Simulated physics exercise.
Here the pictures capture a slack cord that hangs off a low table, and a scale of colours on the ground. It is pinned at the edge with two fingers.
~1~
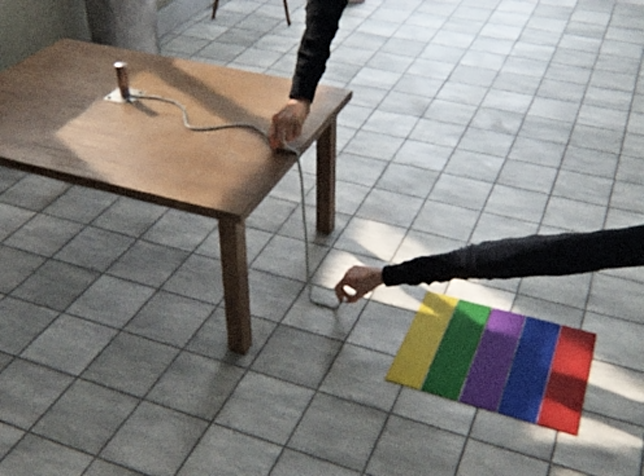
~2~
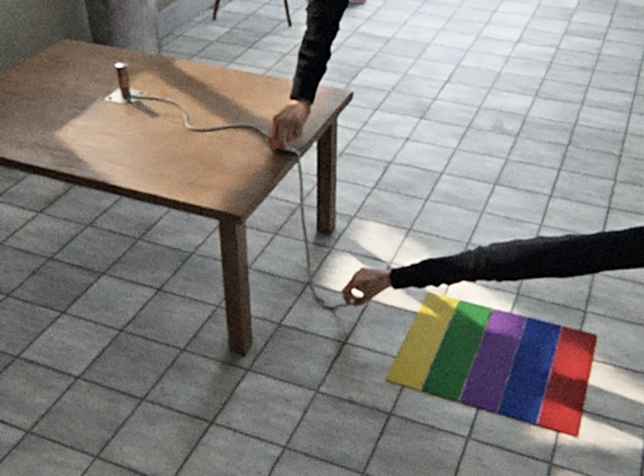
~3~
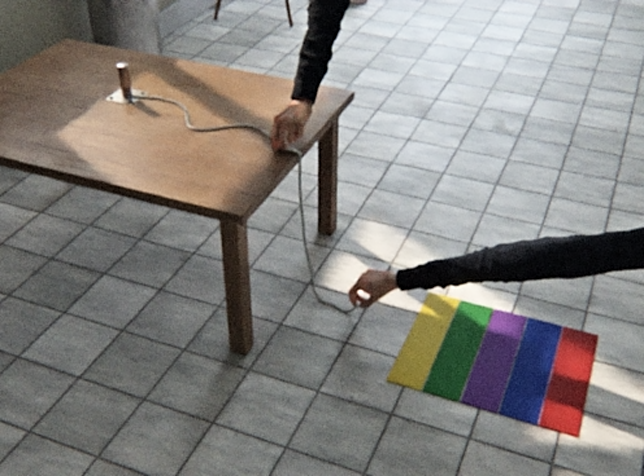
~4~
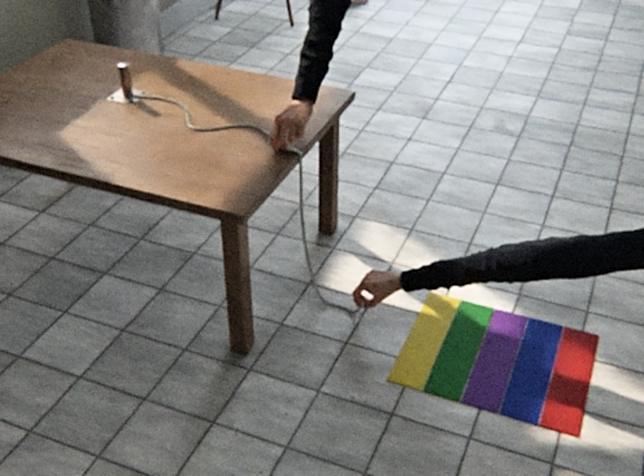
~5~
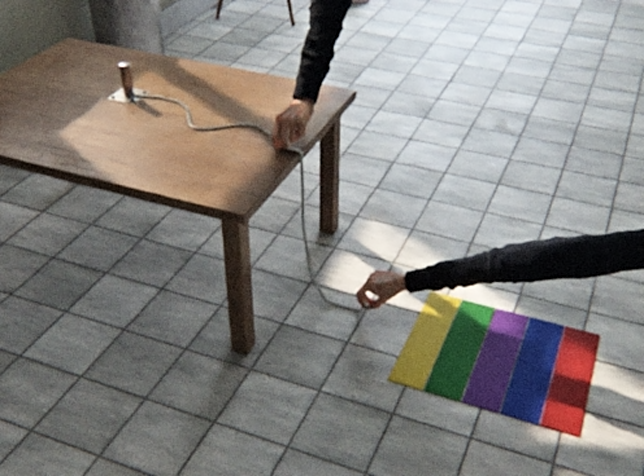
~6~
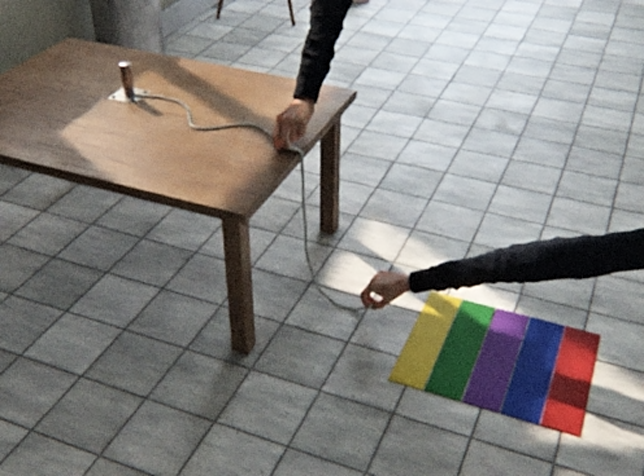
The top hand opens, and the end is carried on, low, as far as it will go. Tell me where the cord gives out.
It gives out over the purple strip.
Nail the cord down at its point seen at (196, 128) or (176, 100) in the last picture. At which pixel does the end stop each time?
First try near (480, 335), second near (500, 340).
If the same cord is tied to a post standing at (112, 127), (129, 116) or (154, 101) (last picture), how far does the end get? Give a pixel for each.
Pixels, try by try: About (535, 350), (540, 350), (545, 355).
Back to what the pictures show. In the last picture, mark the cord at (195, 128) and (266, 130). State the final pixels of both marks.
End positions: About (224, 122) and about (288, 142).
Early on, end near (452, 328); over green.
Midway, end near (485, 337); over purple.
At the end of the slack, end near (504, 342); over purple. It gets as far as the purple strip.
